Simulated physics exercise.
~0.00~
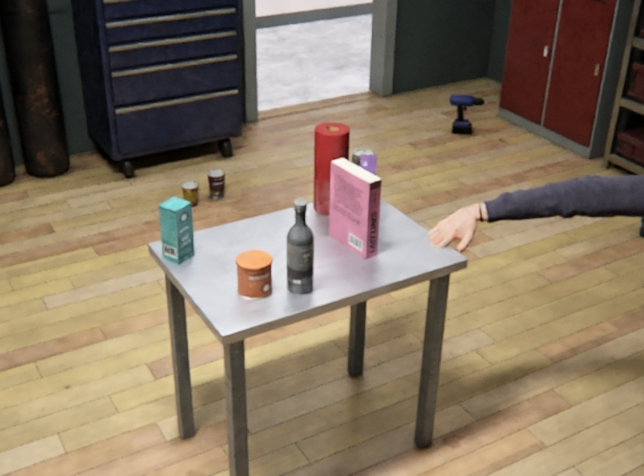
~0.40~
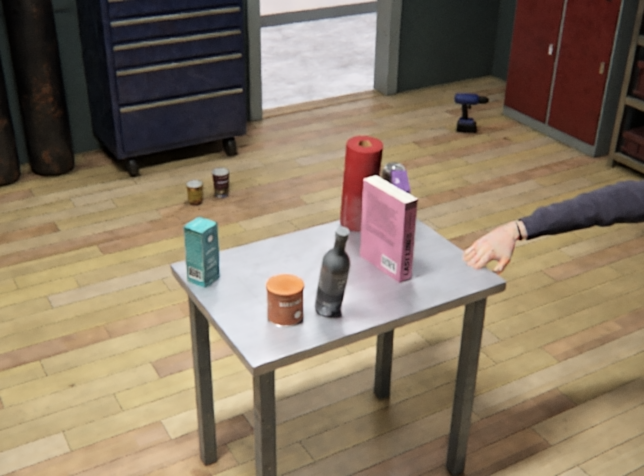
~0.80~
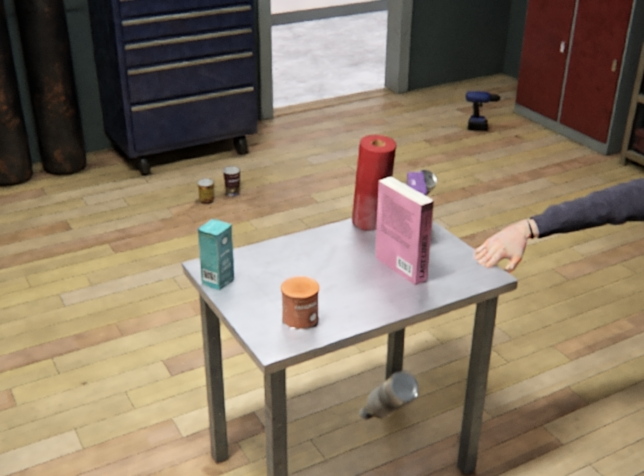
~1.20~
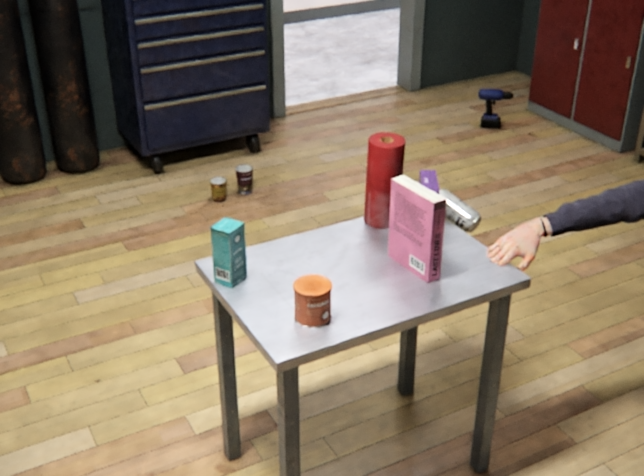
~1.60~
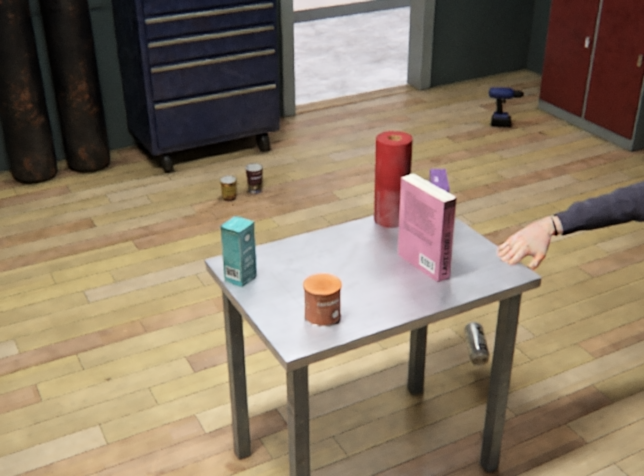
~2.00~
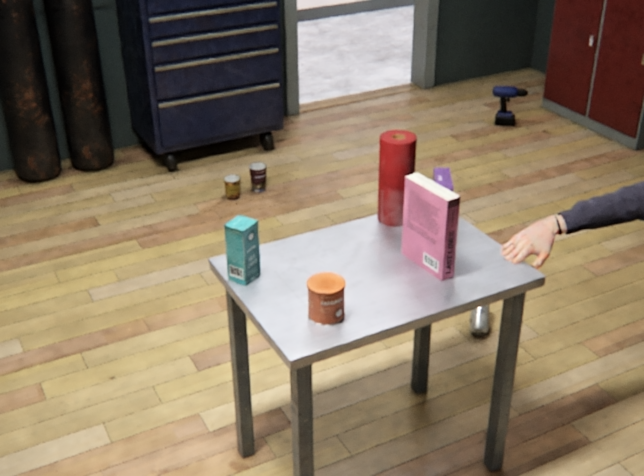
To begin with, a hand rests at the right edge of a light work table holding a turquoise carton, an orange tin, a grey bottle, a pink book, a red roll and a purple packet. The table shifts towards us, and the bottle and red roll lean. The bottle then drops off and shows upside down below the tabletop, while a pale can tilts behind the book. Next the can topples off the far side and the bottle is lost from view. Finally the can is below tabletop level, and the other things remain standing on the table.
